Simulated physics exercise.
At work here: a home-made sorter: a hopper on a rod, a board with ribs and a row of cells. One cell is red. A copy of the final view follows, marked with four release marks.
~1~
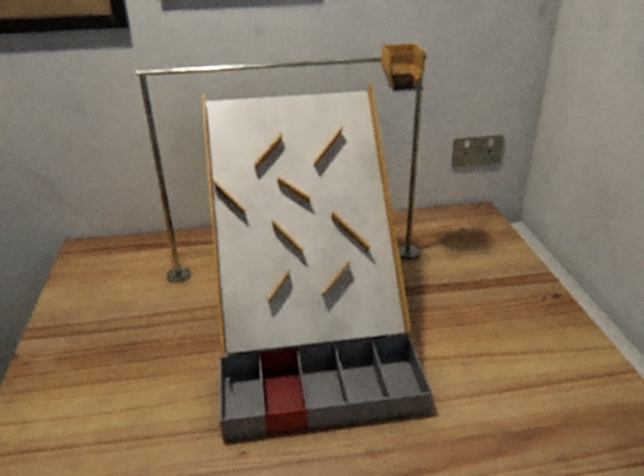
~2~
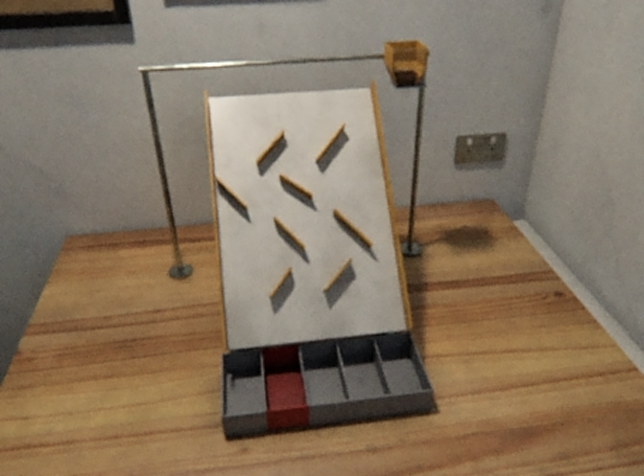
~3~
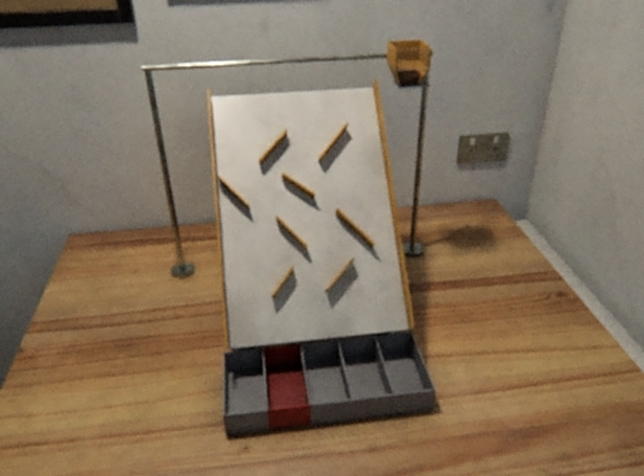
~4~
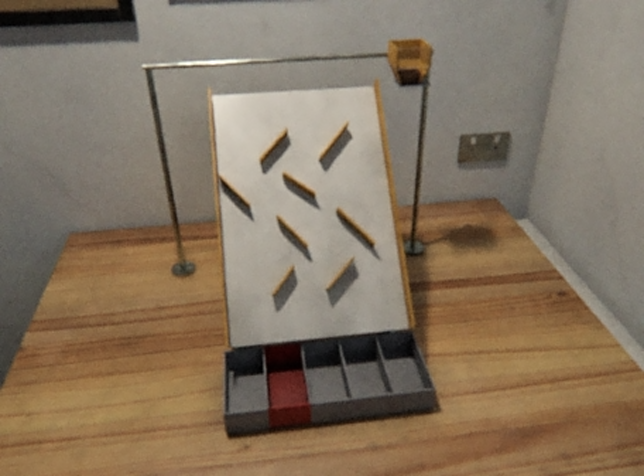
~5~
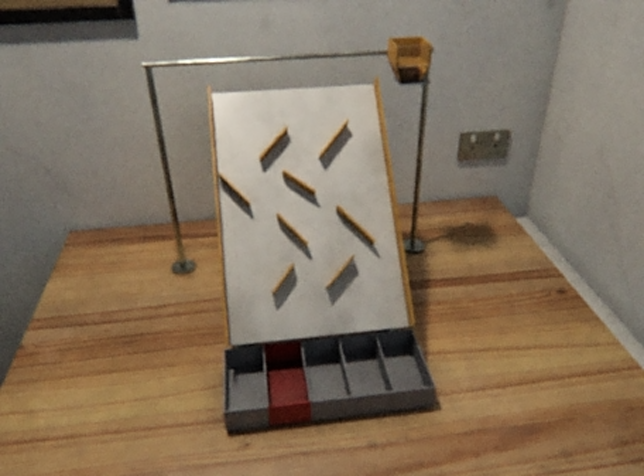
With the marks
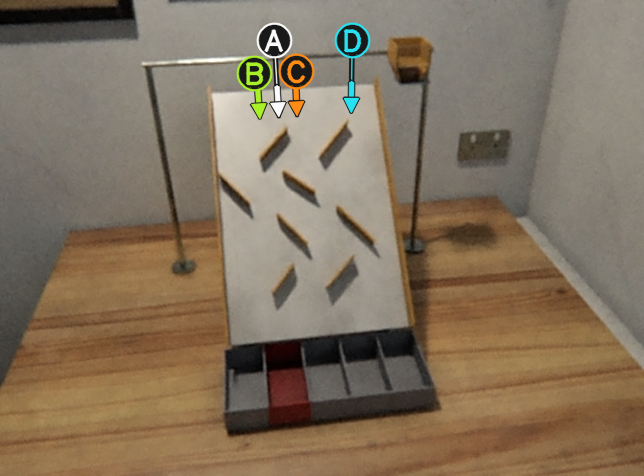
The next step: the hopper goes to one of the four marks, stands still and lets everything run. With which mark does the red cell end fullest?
It is C.
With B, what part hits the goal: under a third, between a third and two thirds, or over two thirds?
Mark B gives under a third.
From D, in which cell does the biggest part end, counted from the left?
It is the fifth one.
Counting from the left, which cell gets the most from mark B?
It is the first one.
On the marked copy, mark A meets the board at (278, 111); mark B meets the board at (259, 113); mark C meets the board at (296, 110); mark D meets the board at (351, 107).
If A is chosen, a small part in the red cell, most in other cells.
If B is chosen, a small part in the red cell, nearly all in other cells.
If C is chosen, about a third in the red cell, about two thirds in other cells.
If D is chosen, about a quarter in the red cell, about two thirds in other cells, a small part outside the box.
